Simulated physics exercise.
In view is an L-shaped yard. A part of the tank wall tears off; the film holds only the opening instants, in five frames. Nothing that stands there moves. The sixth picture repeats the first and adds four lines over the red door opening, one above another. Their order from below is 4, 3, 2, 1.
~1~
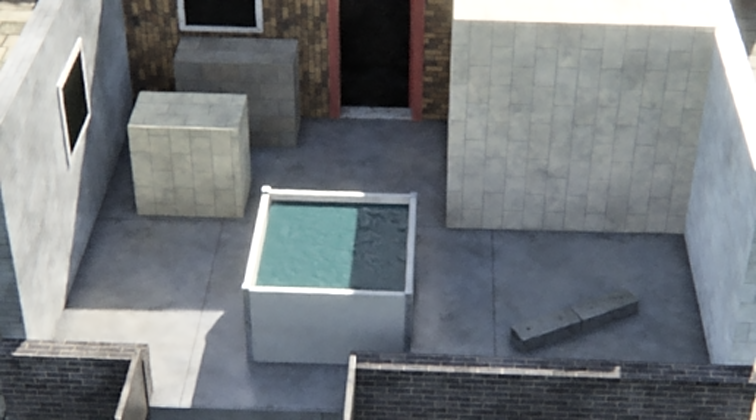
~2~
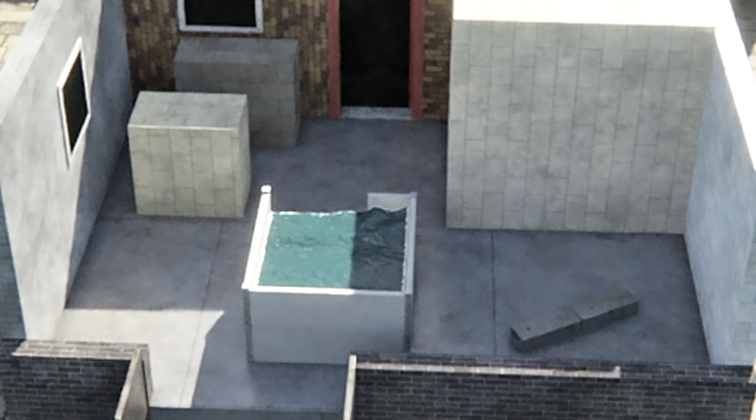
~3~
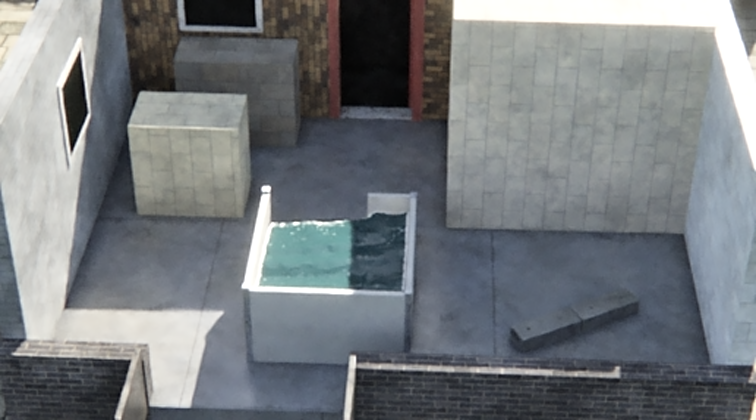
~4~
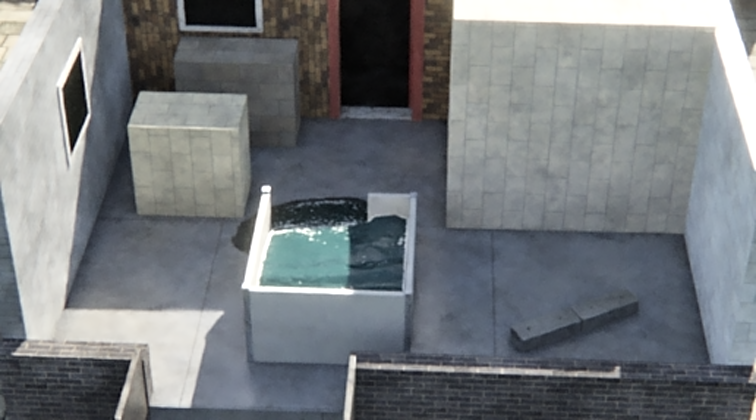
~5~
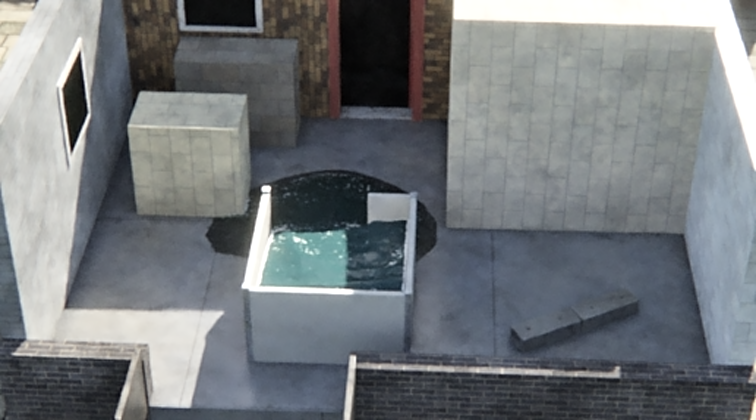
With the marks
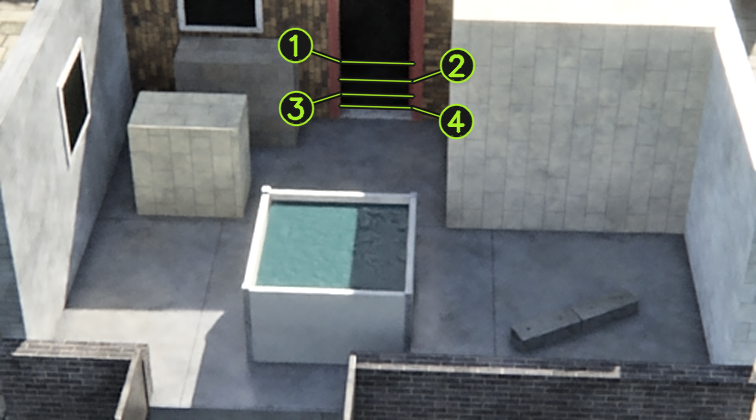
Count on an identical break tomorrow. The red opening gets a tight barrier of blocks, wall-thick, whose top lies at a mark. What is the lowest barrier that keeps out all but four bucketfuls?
3 is the one.
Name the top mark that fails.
It is 4.
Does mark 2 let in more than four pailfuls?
No, not at all.
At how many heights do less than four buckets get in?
Three.
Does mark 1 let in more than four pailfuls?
No.
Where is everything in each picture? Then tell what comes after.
Water in the tank at rest, its middle at (334, 247); foot of the red doorway at (376, 119); open gate at (249, 343).
Water covers 1 % of the ground, its front hidden from here.
Water covers 4 % of the ground, its front hidden from here.
Water covers 7 % of the ground, its front hidden from here.
Water covers 13 % of the ground and shows as far out as (344, 173).
On the marked copy, 1 at (376, 62); 2 at (376, 80); 3 at (376, 95); 4 at (376, 106); from the bottom up 4, 3, 2, 1.
Choosing 1, nothing gets over.
Choosing 2, nothing gets over.
Choosing 3, a bucket or two gets in.
Choosing 4, about 15 bucketfuls get in.
